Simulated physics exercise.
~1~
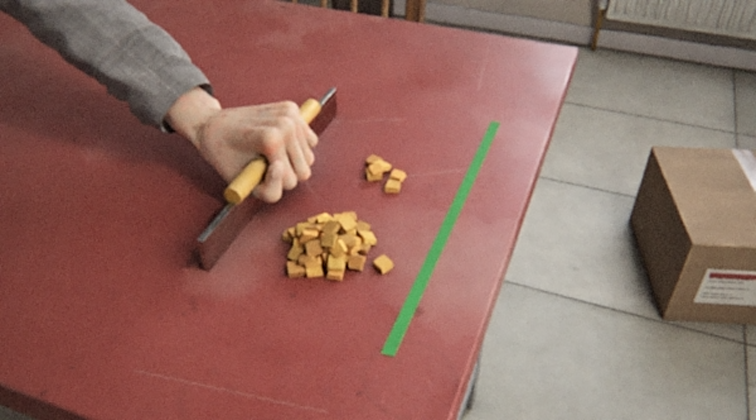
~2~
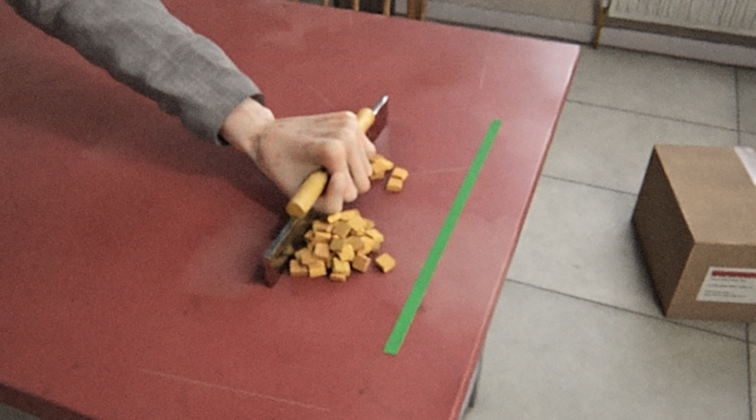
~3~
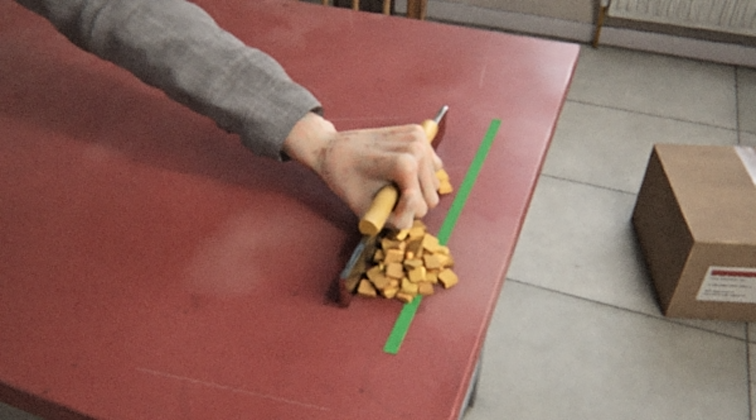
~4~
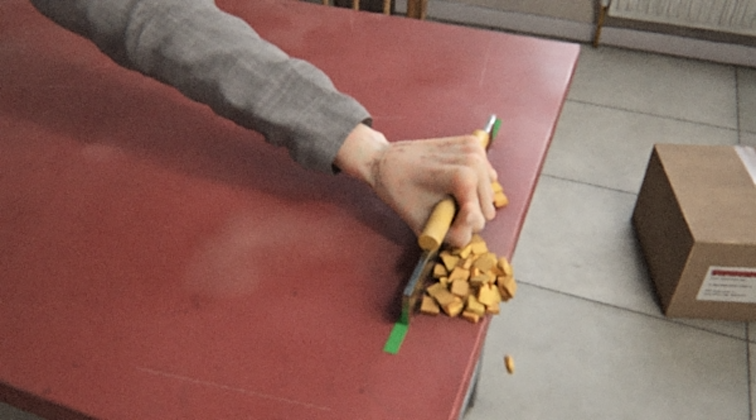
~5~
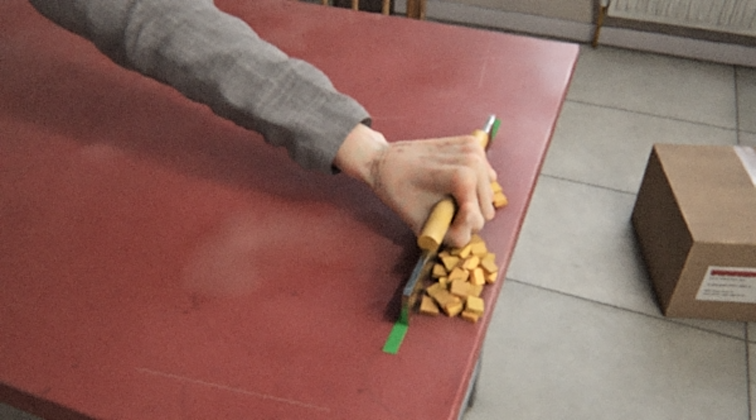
On a red table, a hand scrapes yellow chunks rightward to green tape; some fall off.
